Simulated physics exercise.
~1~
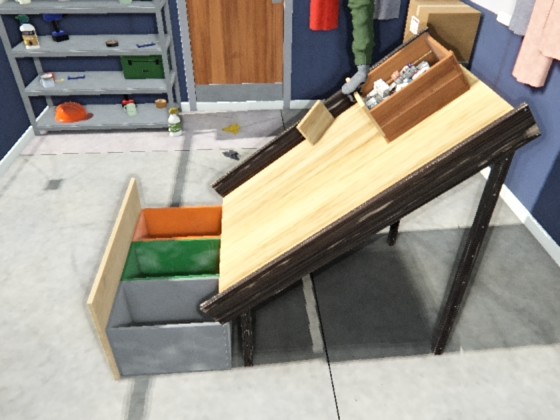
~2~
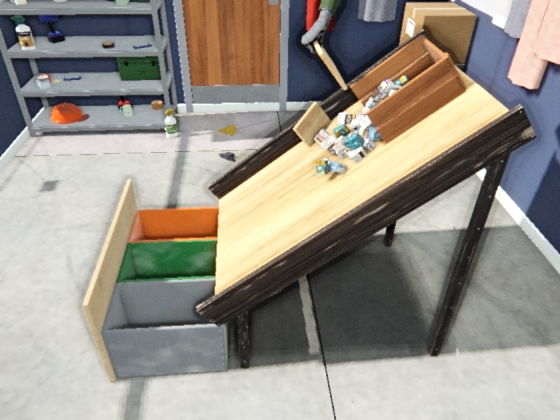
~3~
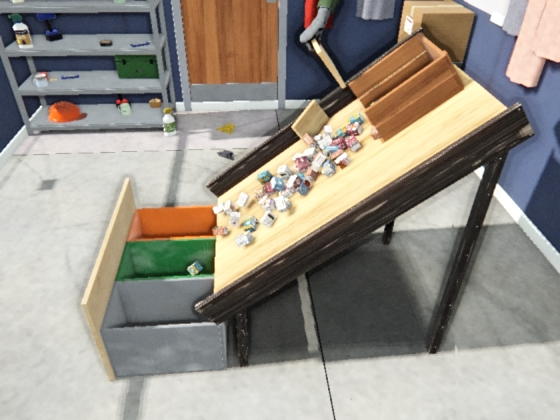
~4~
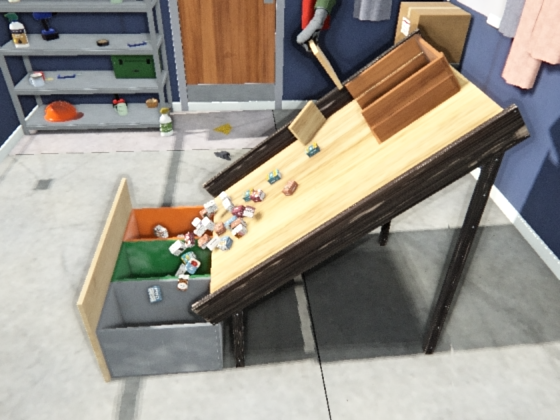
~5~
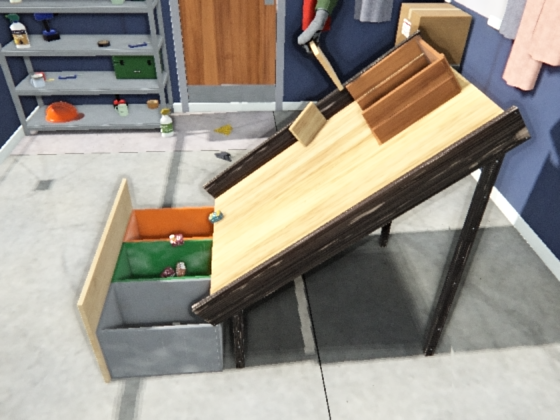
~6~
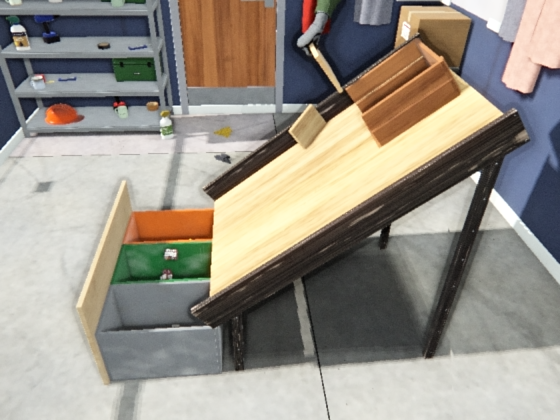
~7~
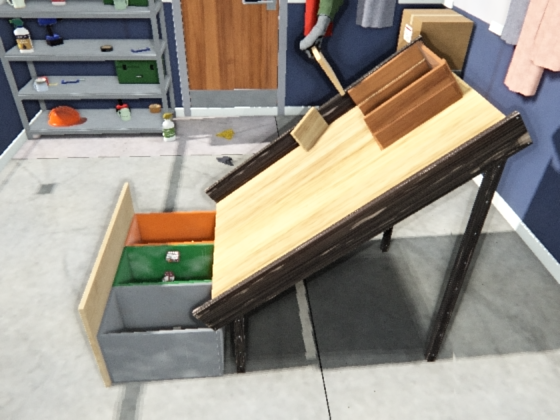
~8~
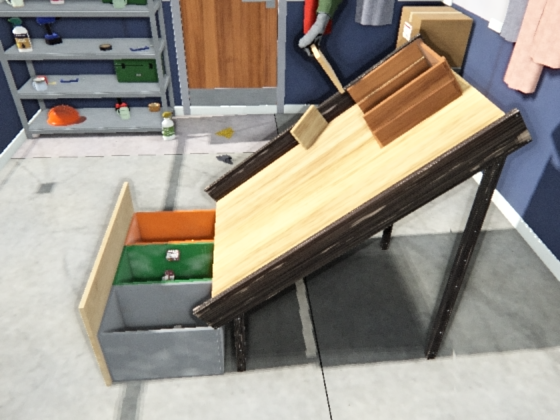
A wooden ramp stands still as small cartons tumble down it into three coloured bins.
